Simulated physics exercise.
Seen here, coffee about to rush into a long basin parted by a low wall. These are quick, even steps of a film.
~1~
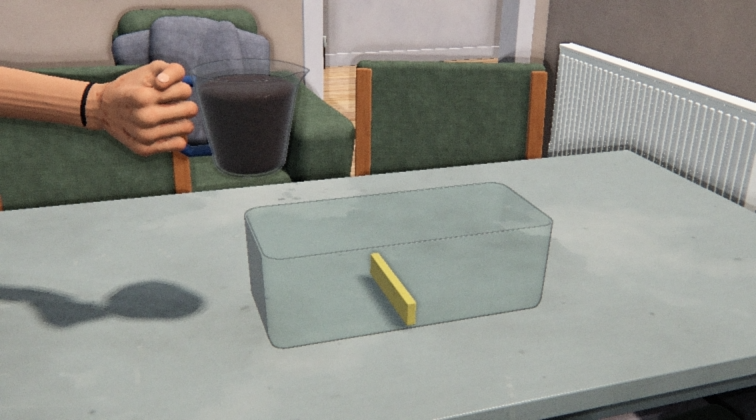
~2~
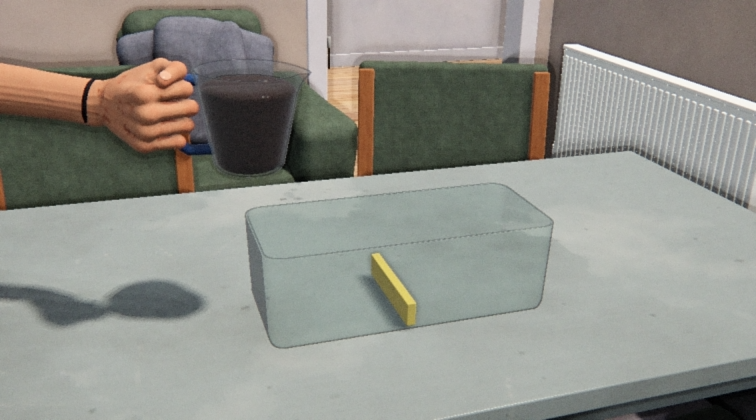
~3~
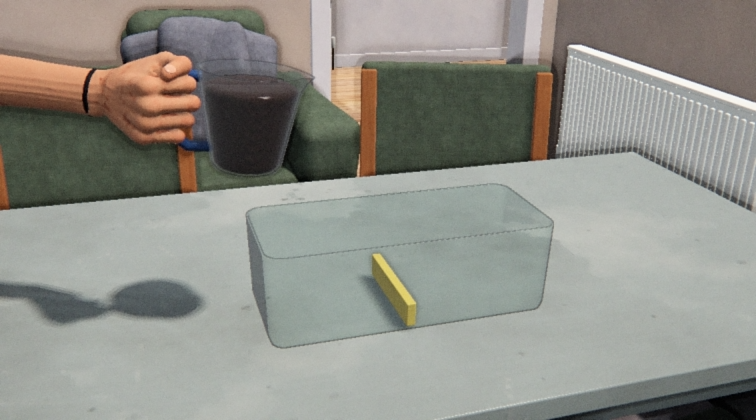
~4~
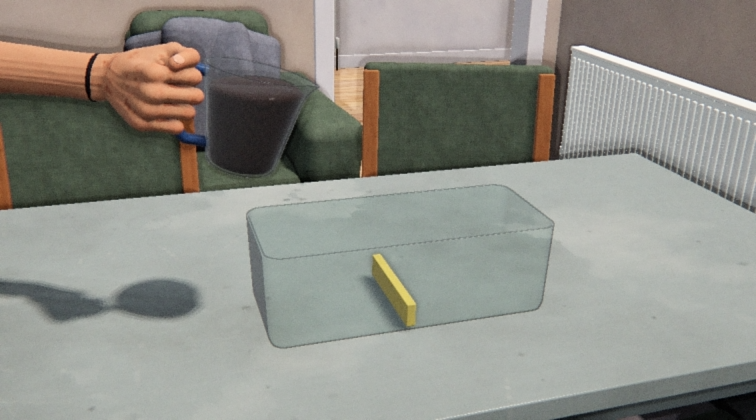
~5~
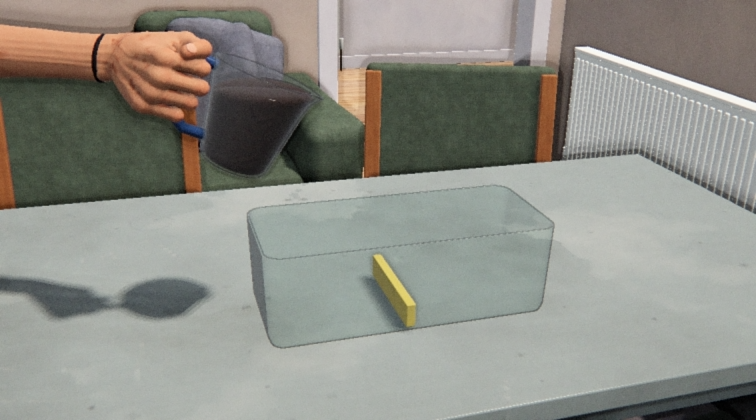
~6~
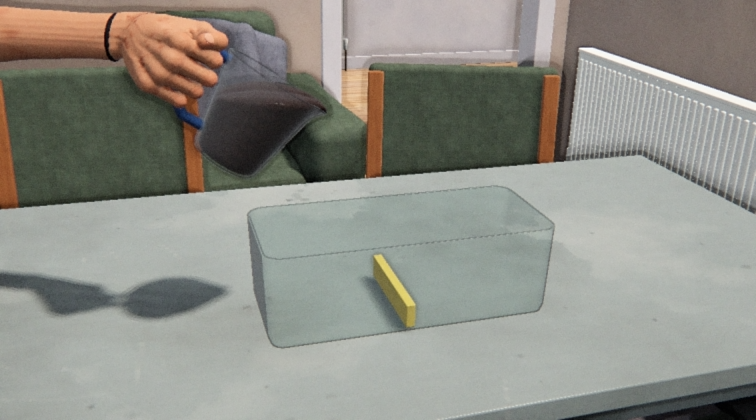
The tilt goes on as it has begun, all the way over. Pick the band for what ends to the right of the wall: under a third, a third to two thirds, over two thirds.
It comes to under a third.
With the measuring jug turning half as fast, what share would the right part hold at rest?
It comes to 10 per cent or so.
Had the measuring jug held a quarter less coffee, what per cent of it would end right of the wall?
Some 10 per cent.
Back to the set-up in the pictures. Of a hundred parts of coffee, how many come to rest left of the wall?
Some 85 per cent.
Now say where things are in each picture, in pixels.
It leans 0°; its right rim is at (309, 68); the coffee meets the walls at (198, 87) and (294, 82); the long basin's rim runs from (254, 235) to (527, 203); the wall's top is at (392, 278), in the first frame.
It leans 2°; its right rim is at (311, 70); the coffee meets the walls at (199, 86) and (295, 83), in the second frame.
It leans 6°; its right rim is at (315, 75); the coffee meets the walls at (202, 84) and (297, 85), in the third frame.
It leans 14°; its right rim is at (319, 85); the coffee meets the walls at (208, 84) and (303, 88), in the fourth frame.
It leans 23°; its right rim is at (324, 97); the coffee meets the walls at (212, 89) and (312, 94), in the fifth frame.
It leans 35°; its right rim is at (326, 112); the coffee meets the walls at (210, 102) and (321, 104); 1 per cent is over the edge, in the sixth frame.
A moment on, the measuring jug is tipped right over and 40 per cent is still to pour, 31 is left of the wall and 0 right of it.
Next, the measuring jug is tipped right over and 4 per cent is still to pour, 79 is left of the wall and 5 right of it.
Then the measuring jug is tipped right over and 0 per cent is still to pour, 83 is left of the wall and 11 right of it.
Later the measuring jug is tipped right over and 0 per cent is still to pour, 83 is left of the wall and 12 right of it.
In the end 83 per cent lies left of the wall, 12 right of it and 5 outside.
